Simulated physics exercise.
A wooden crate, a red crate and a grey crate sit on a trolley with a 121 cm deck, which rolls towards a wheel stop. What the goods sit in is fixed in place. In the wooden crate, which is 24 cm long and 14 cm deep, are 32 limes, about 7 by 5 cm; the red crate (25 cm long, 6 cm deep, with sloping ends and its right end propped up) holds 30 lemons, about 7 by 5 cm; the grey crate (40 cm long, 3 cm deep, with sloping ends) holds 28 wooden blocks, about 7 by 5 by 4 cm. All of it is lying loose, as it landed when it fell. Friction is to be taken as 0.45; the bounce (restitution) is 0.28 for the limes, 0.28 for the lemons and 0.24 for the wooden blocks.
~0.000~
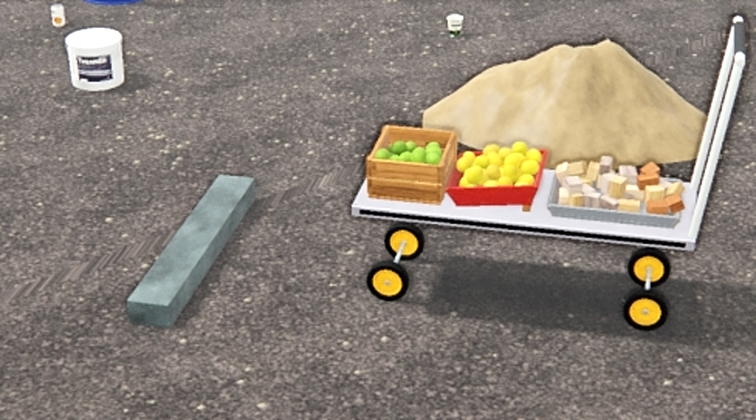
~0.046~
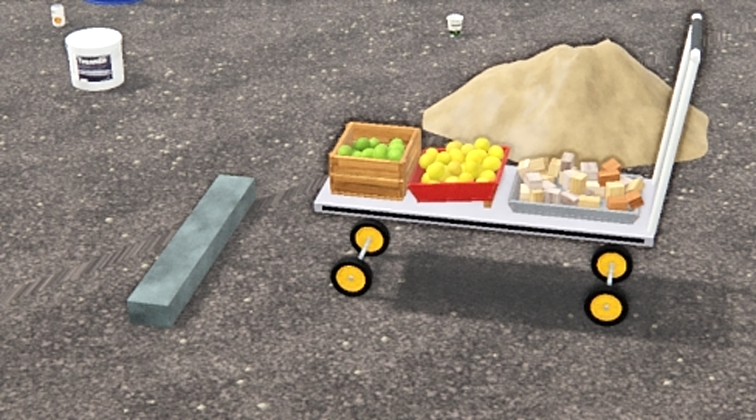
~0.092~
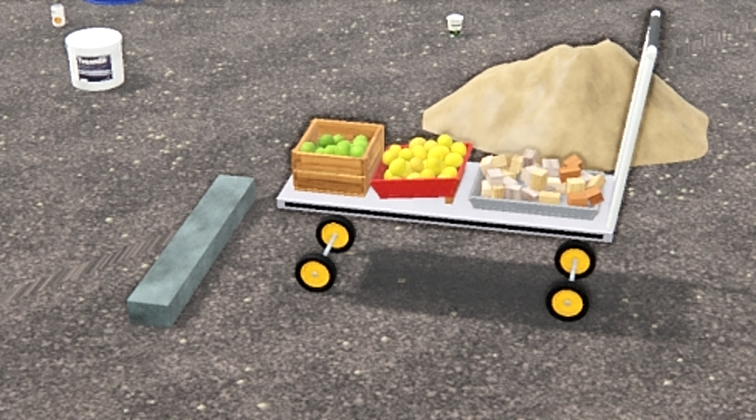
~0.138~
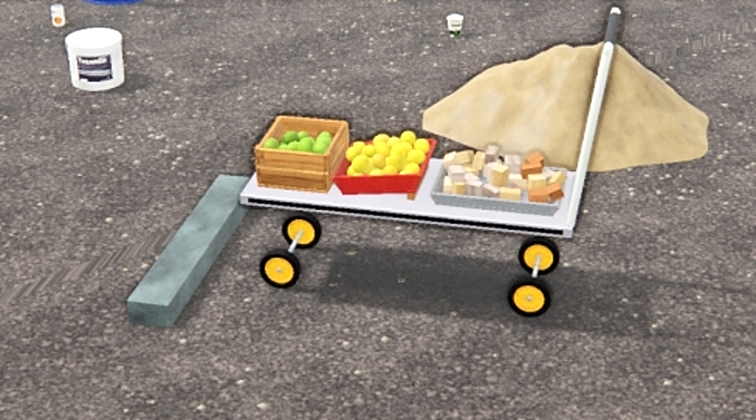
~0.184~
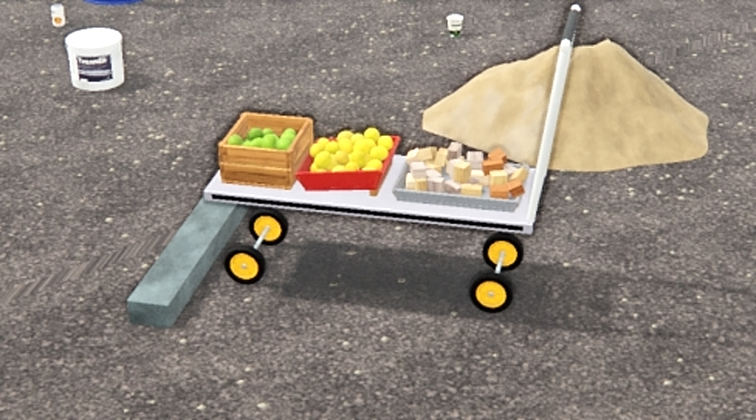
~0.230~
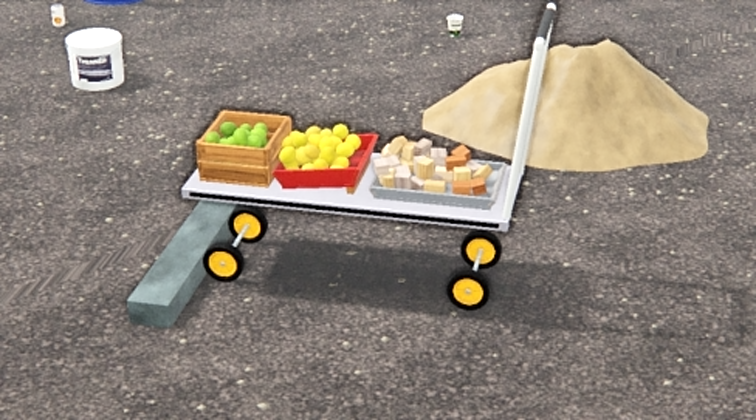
On a rough grey paved surface, a flat trolley carrying a wooden crate of limes, a red crate of lemons and a grey crate of wooden blocks rolls left past a sand heap. Its front end passes over a long block on the ground, the loads staying aboard.
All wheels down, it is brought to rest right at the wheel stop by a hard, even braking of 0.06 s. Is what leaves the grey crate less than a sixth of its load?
More than one out of six get out.
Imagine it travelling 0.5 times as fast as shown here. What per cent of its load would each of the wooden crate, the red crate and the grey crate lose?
Wooden crate 0, red crate 10, grey crate 10 per cent.
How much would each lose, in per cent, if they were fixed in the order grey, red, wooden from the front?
With that order the wooden crate sheds 0 per cent of its load, the red crate 60 per cent, and the grey crate 60 per cent.
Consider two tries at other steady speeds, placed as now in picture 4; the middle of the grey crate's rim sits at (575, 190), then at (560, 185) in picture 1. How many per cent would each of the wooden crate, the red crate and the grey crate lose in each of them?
Try by try, the wooden crate would lose 0 then 0 per cent, the red crate 10 then 0 per cent, and the grey crate 20 then 10 per cent.
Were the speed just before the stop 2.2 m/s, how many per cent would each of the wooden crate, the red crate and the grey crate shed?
In that case the wooden crate sheds 0 per cent of its load, the red crate 10 per cent, and the grey crate 30 per cent.
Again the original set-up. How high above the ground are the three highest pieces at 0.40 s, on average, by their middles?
66 cm.
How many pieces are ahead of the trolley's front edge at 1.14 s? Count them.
About 3.
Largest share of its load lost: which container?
Answer: The grey crate.
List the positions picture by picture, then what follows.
In the first frame (places track the rim corner closest to us here), grey crate (678, 217); wooden crate (438, 166); 65 cm to go; all still inside.
Grey crate (637, 213); wooden crate (399, 162); 51 cm to go, in the second frame.
Grey crate (597, 209); wooden crate (361, 158); 37 cm to go, in the third frame.
Grey crate (557, 205); wooden crate (324, 155); 23 cm to go, in the fourth frame.
Grey crate (517, 201); wooden crate (286, 151); stopping, in the fifth frame.
Grey crate (493, 199); wooden crate (264, 149); stopping; all still inside, in the sixth frame.
After 0.28 s, the wooden crate has all 32, the red crate is down by 1 of 30 and the grey crate is down by 2 of 28.
After 0.40 s, the wooden crate is down by 2 of 32, the red crate is down by 5 of 30 and the grey crate is down by 8 of 28.
After 0.63 s, the wooden crate is down by 2 of 32, the red crate is down by 6 of 30 and the grey crate is down by 9 of 28.
Final count (at 1.14 s), the wooden crate is down by 2 of 32, the red crate is down by 6 of 30 and the grey crate is down by 9 of 28. Asked share, 9 of 28, 32 per cent.
